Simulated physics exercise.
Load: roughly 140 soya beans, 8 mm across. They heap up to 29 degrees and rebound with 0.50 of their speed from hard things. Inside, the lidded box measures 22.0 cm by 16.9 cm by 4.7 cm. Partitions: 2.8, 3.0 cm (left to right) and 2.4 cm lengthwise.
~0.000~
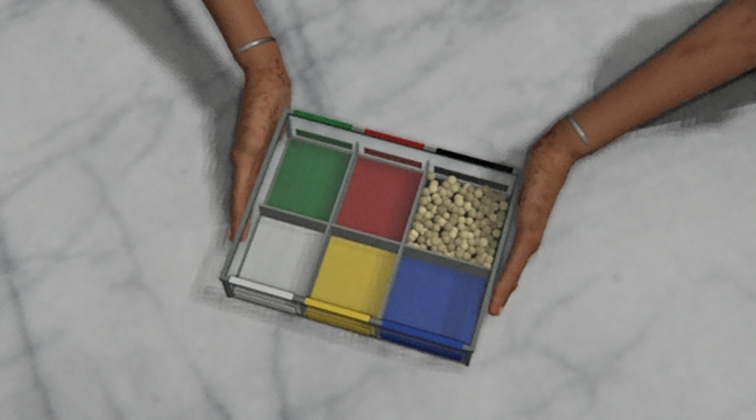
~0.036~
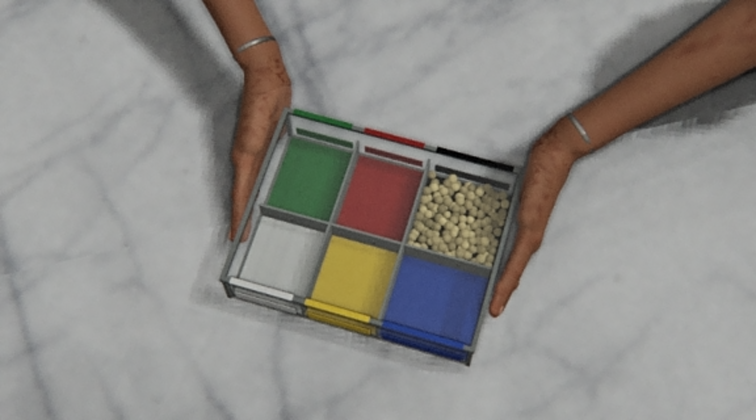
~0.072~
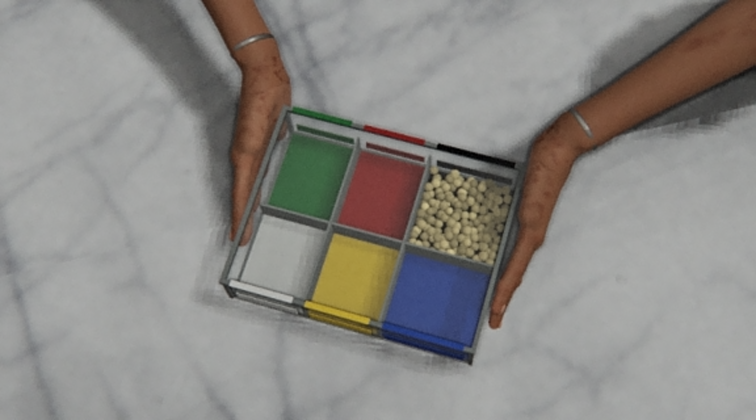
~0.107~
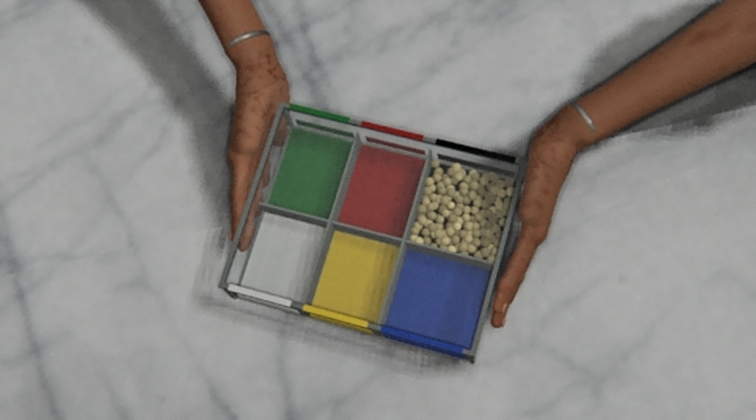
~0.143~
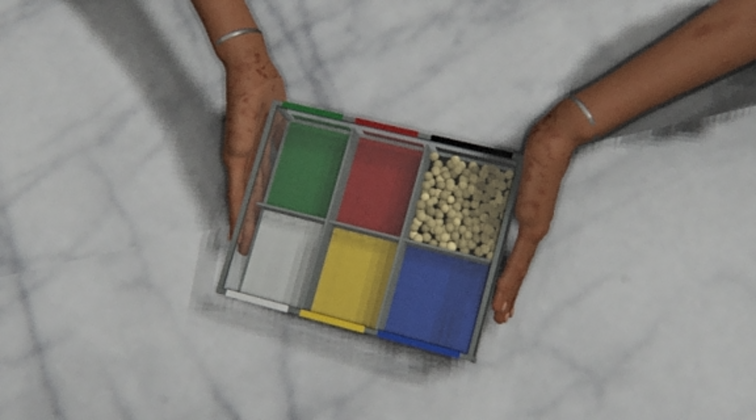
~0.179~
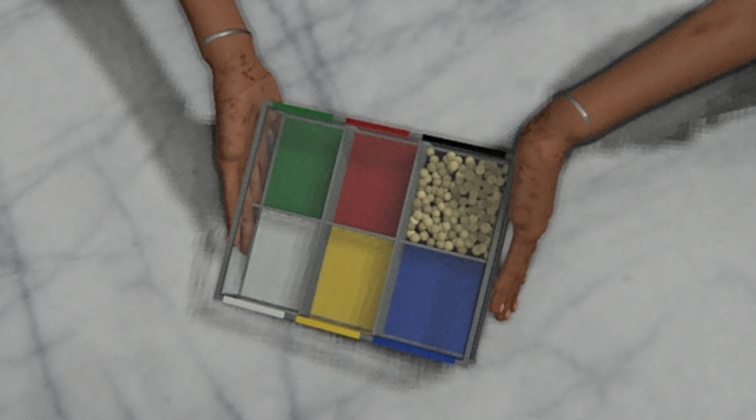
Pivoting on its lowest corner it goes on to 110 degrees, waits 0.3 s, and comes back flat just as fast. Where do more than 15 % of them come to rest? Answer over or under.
Red under, blue over, green under, yellow over, white over, black under.
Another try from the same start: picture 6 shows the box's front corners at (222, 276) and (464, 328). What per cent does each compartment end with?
Red 5; blue 0; green 25; yellow 0; white 55; black 10.
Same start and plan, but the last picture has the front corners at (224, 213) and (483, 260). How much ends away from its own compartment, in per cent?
It would be near 15 per cent.
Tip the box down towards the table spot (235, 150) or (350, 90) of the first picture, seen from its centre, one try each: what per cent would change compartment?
About 30 and 10 per cent.
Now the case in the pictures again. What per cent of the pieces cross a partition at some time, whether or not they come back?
About 100 per cent.
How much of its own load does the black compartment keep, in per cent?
Some 0 per cent.
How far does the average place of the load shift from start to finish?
Some 12.5 cm.
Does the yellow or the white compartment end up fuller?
The yellow compartment.
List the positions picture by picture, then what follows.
In the first frame, box tilt 0 degrees, front corners at (225, 277) and (471, 347); black 100 %.
In the second frame, box tilt 1 degrees, front corners at (225, 278) and (471, 348).
In the third frame, box tilt 4 degrees, front corners at (225, 280) and (471, 349), lowest corner left front.
In the fourth frame, box tilt 10 degrees, front corners at (224, 284) and (471, 351), lowest corner left front.
In the fifth frame, box tilt 17 degrees, front corners at (222, 289) and (468, 355), lowest corner left front.
In the sixth frame, box tilt 24 degrees, front corners at (220, 295) and (463, 361), lowest corner left front; black 100 %. The box's pace is about 200 degrees a second.
After 0.83 s, tilt 110 degrees; blue 50 %, yellow 35 %, white 10 %.
After 1.27 s, tilt 61 degrees; blue 40 %, yellow 35 %, white 20 %.
After 1.79 s, tilt 0 degrees; blue 40 %, yellow 35 %, white 20 %.
By 2.2 s all is still; red 0 %, blue 40 %, green 0 %, yellow 35 %, white 20 %, black 0 %.
